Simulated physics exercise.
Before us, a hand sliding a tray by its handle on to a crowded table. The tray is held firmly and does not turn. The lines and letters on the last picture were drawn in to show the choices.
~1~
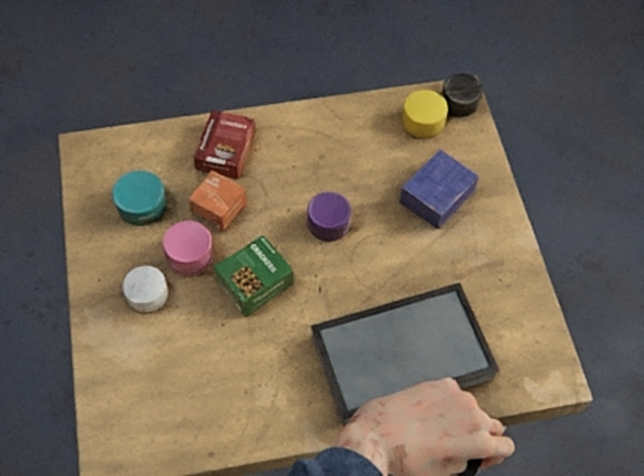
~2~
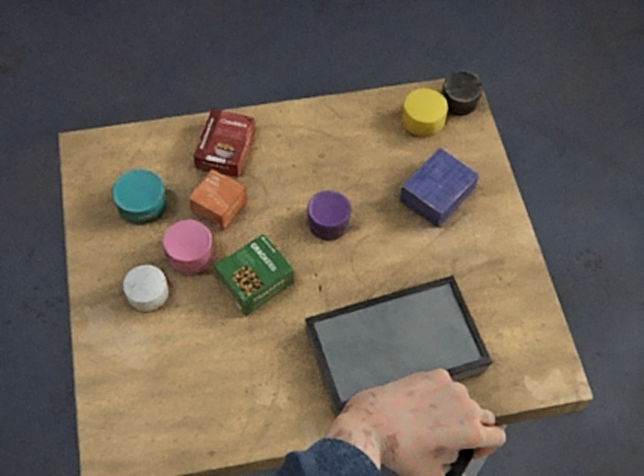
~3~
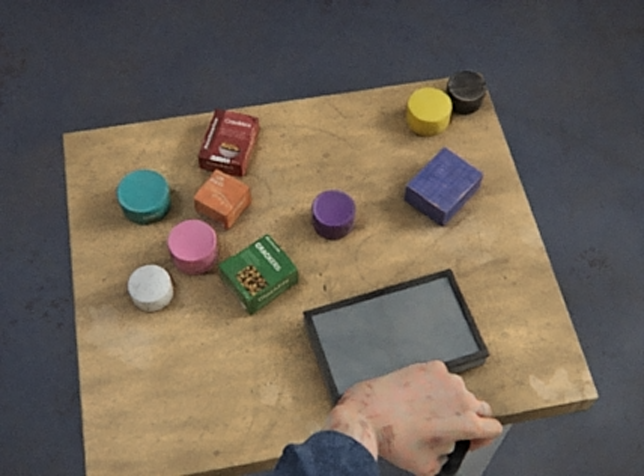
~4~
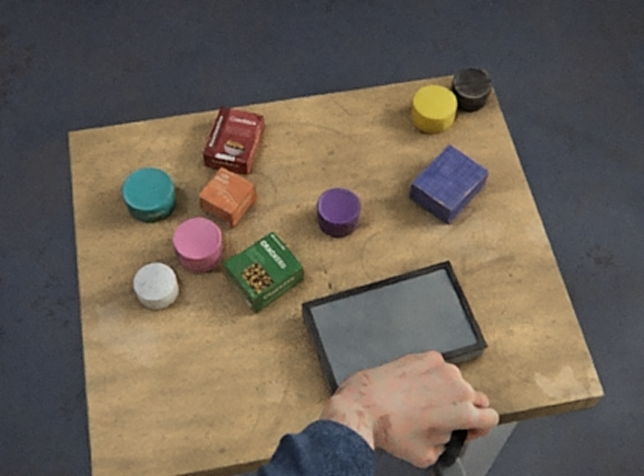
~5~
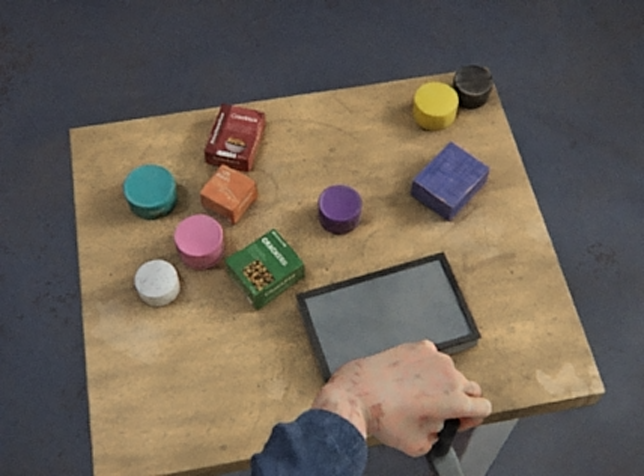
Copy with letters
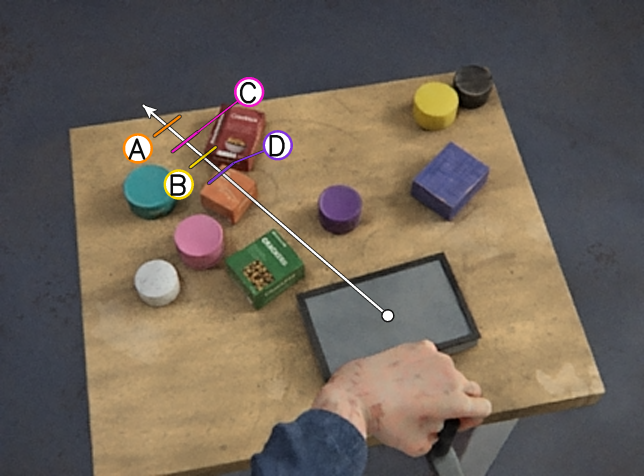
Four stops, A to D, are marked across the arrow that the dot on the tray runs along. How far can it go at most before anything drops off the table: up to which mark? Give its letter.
All is well up to D.
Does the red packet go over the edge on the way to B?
Yes.
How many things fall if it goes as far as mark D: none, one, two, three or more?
In all, none.
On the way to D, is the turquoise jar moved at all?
Yes.
On the marked copy, A at (168, 126); B at (203, 157); C at (185, 141); D at (221, 173); the arrow from (388, 316) to (144, 106); the white dot at (388, 316).
Following D. Soon after the start, tray (324, 267); turquoise jar (145, 187); pink jar (167, 221).
Later, tray (266, 217); pink jar (111, 223); red packet (235, 128).
In the end, tray (223, 179); pink jar (81, 230); red packet (229, 108); nothing has fallen.
As for the rest, A drops the red packet, orange box and pink jar; B drops the red packet and pink jar; C drops the red packet, orange box and pink jar.
